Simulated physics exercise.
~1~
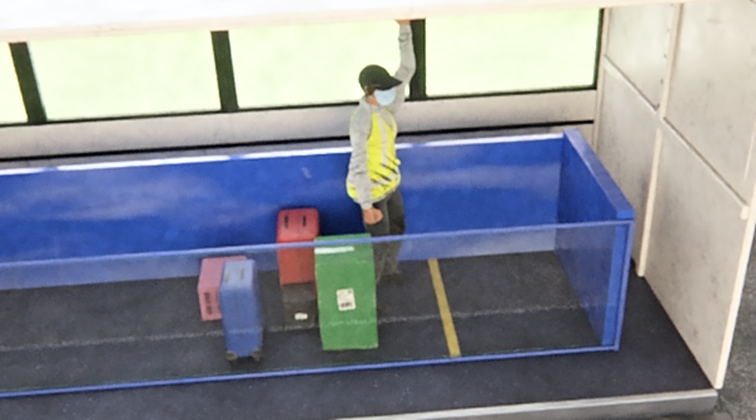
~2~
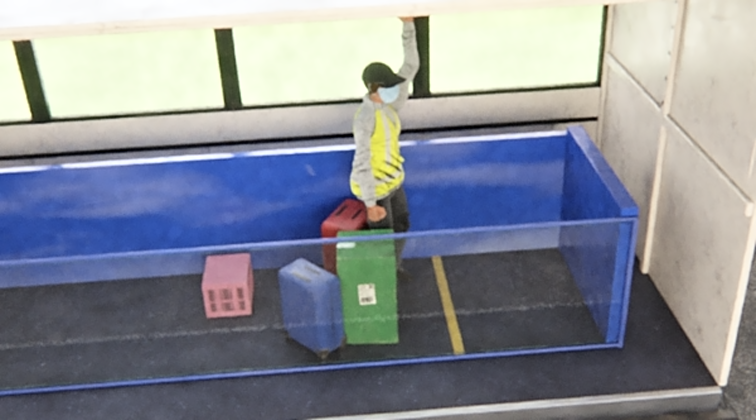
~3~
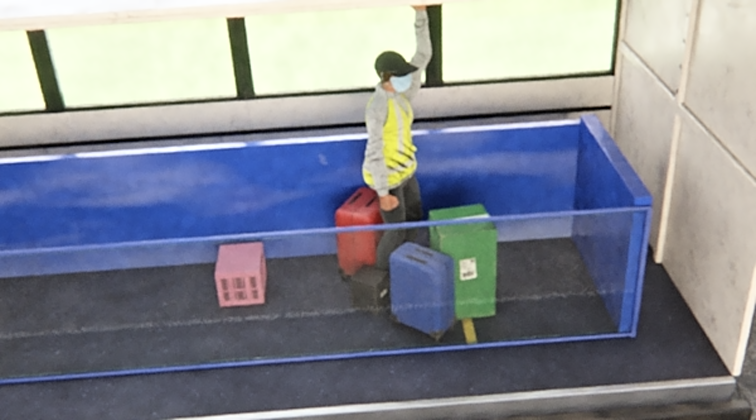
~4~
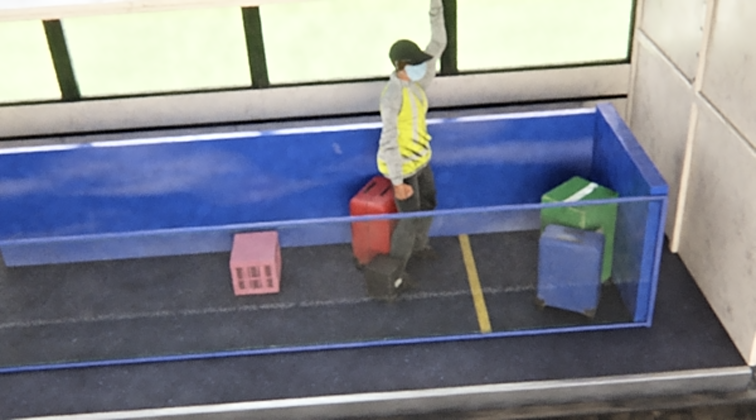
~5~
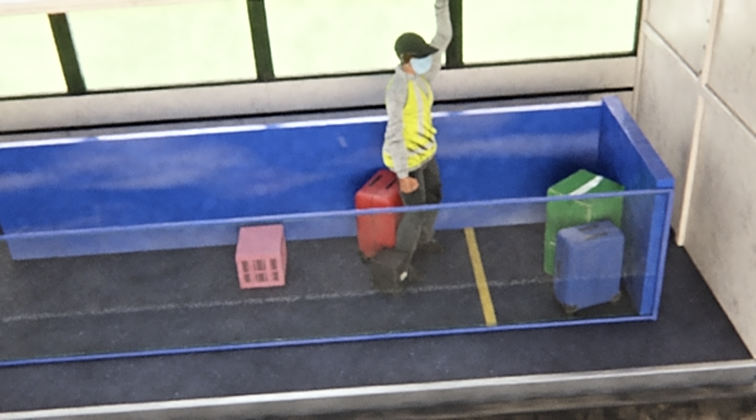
The clip shows a masked passenger standing in a blue-walled bus bay as a blue wheeled case and a green bag travel right past the yellow line, while a red case and black tub shift slightly right and stop short, and a pink crate stays put.
